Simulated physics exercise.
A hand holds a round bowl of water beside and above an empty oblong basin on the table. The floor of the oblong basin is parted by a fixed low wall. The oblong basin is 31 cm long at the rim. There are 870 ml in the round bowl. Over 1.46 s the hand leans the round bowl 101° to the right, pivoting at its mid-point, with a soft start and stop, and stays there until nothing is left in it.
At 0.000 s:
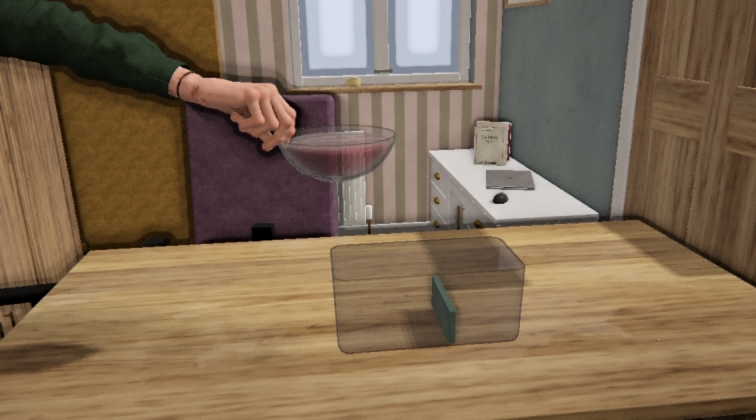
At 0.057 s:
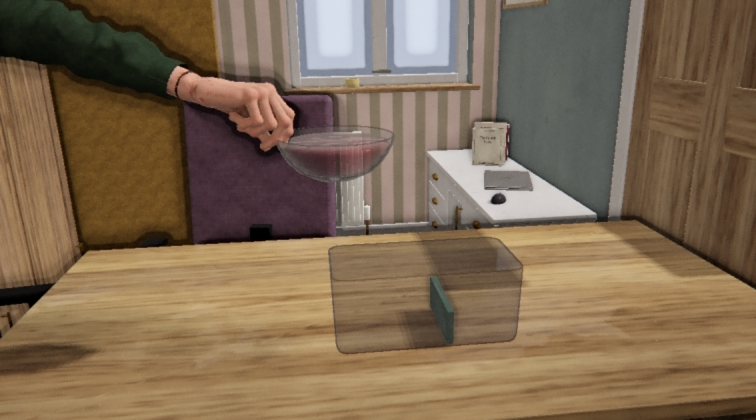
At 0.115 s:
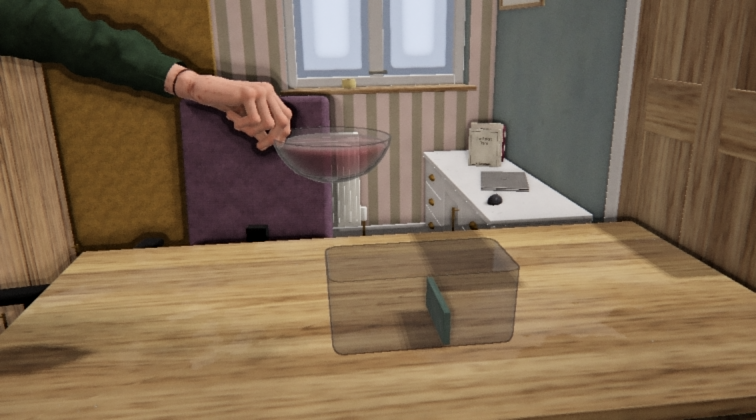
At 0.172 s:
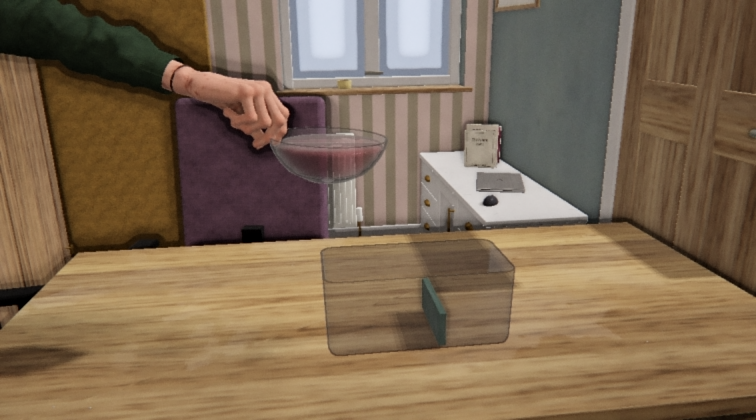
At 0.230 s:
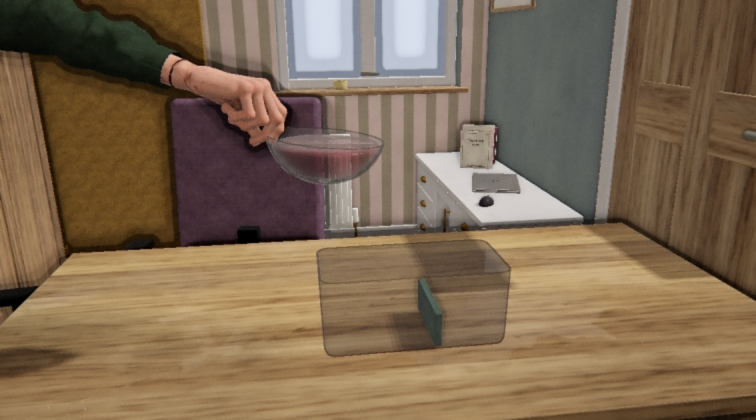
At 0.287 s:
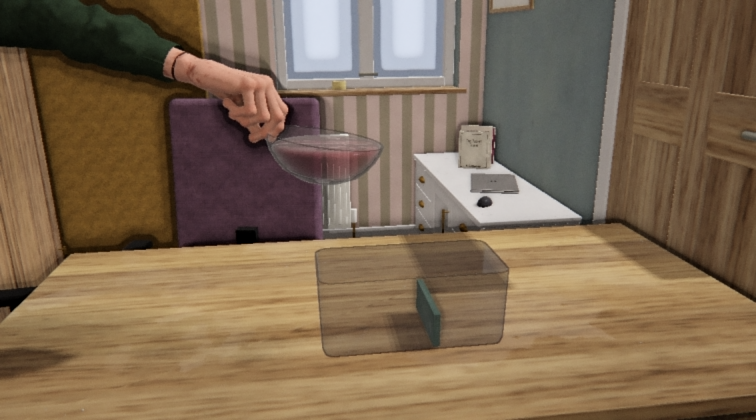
A hand held a round glass bowl of reddish water above an empty, see-through oblong basin on a wooden table, then slowly leaned the bowl slightly to the right as the view shifted a little.
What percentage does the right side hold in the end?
About 51 per cent.
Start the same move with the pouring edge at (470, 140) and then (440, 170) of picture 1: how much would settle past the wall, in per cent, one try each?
In turn about 75 and 90 per cent.
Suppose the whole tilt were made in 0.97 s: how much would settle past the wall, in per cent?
In that case some 40 per cent.
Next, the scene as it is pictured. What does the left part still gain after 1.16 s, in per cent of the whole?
Some 3 per cent.
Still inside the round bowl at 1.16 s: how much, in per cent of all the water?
About 0 per cent.
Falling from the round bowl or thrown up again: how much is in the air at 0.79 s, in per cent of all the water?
Some 38 per cent.
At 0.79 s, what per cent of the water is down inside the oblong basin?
Some 28 per cent.
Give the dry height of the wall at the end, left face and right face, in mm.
Left about 44 mm, right about 32 mm.
Then, 0.79 s in, the tilt is 57° and 34 per cent is still to pour, 10 is left of the wall and 18 right of it.
Then, 1.16 s in, the tilt is 91° and 0 per cent is still to pour, 45 is left of the wall and 50 right of it.
Then, 1.54 s in, the tilt is 101° and 0 per cent is still to pour, 48 is left of the wall and 51 right of it.
Then, 1.96 s in, the tilt is 101° and 0 per cent is still to pour, 48 is left of the wall and 51 right of it.
Finally, 48 per cent lies left of the wall, 51 right of it and 1 outside.
